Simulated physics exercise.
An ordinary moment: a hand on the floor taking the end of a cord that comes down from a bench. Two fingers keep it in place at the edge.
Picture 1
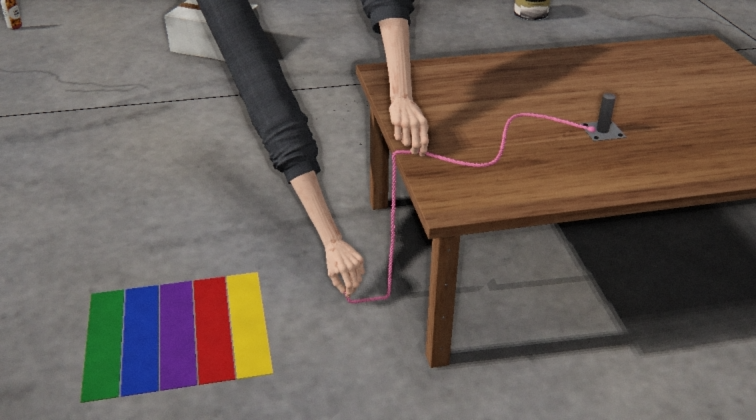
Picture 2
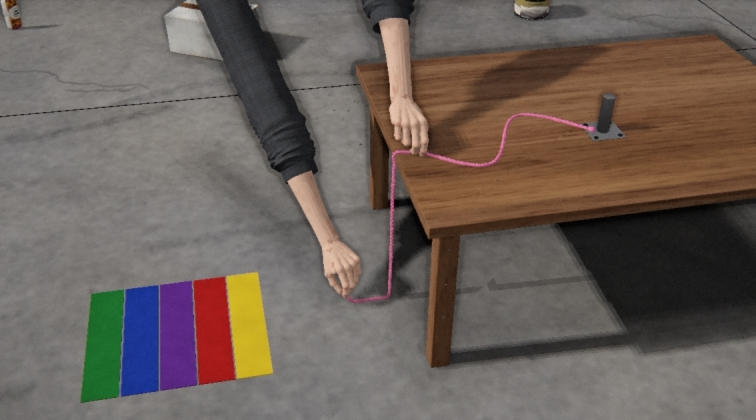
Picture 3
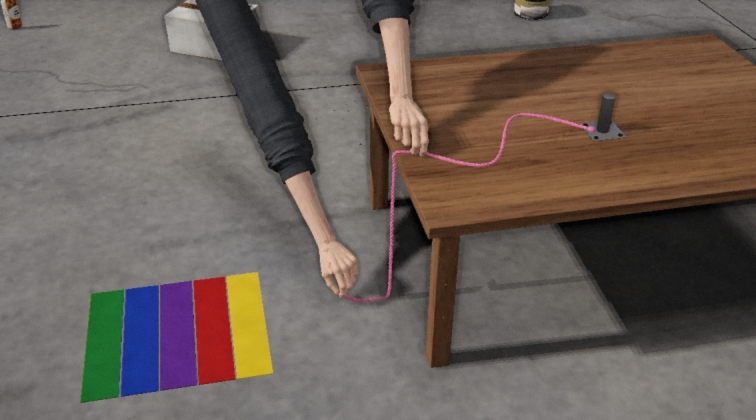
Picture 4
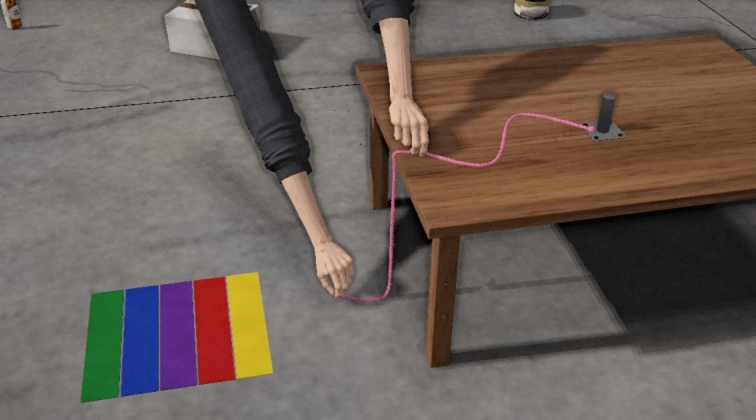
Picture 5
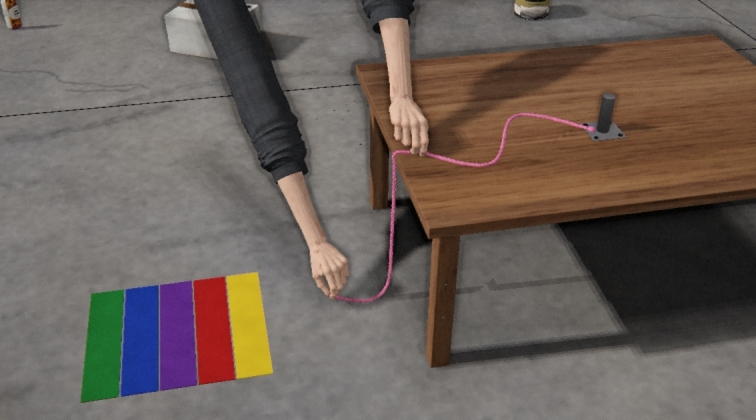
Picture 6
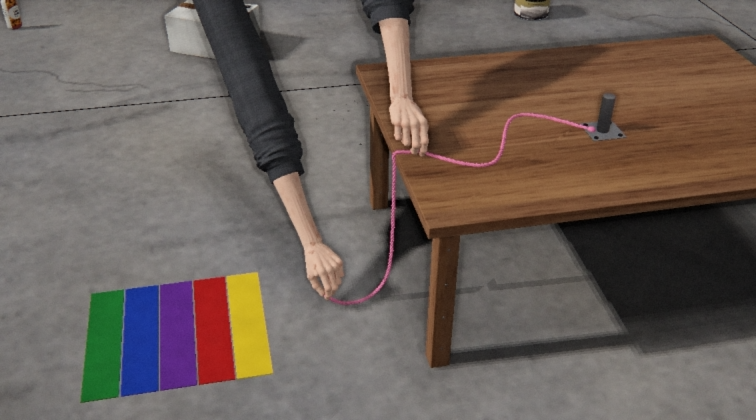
A hand near the floor draws the end of a pink cord slightly left.
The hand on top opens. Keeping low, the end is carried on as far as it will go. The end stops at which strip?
At the blue strip.
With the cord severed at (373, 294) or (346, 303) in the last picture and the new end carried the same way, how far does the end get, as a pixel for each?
It would end up close to (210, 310), then close to (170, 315).
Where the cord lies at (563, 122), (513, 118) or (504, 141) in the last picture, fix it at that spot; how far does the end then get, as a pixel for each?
Taking the tries in turn: (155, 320), (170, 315) and (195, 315).
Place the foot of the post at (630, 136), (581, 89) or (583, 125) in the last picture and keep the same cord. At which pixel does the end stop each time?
In order, it comes out close to (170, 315), (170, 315) and (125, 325).
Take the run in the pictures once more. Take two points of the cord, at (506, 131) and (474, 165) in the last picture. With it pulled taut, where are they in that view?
Near (482, 143) and (399, 152).
Soon after, end near (221, 310); over red.
After that, end near (171, 316); over purple.
At the stop, end near (140, 320); over blue. It gets as far as the blue strip.
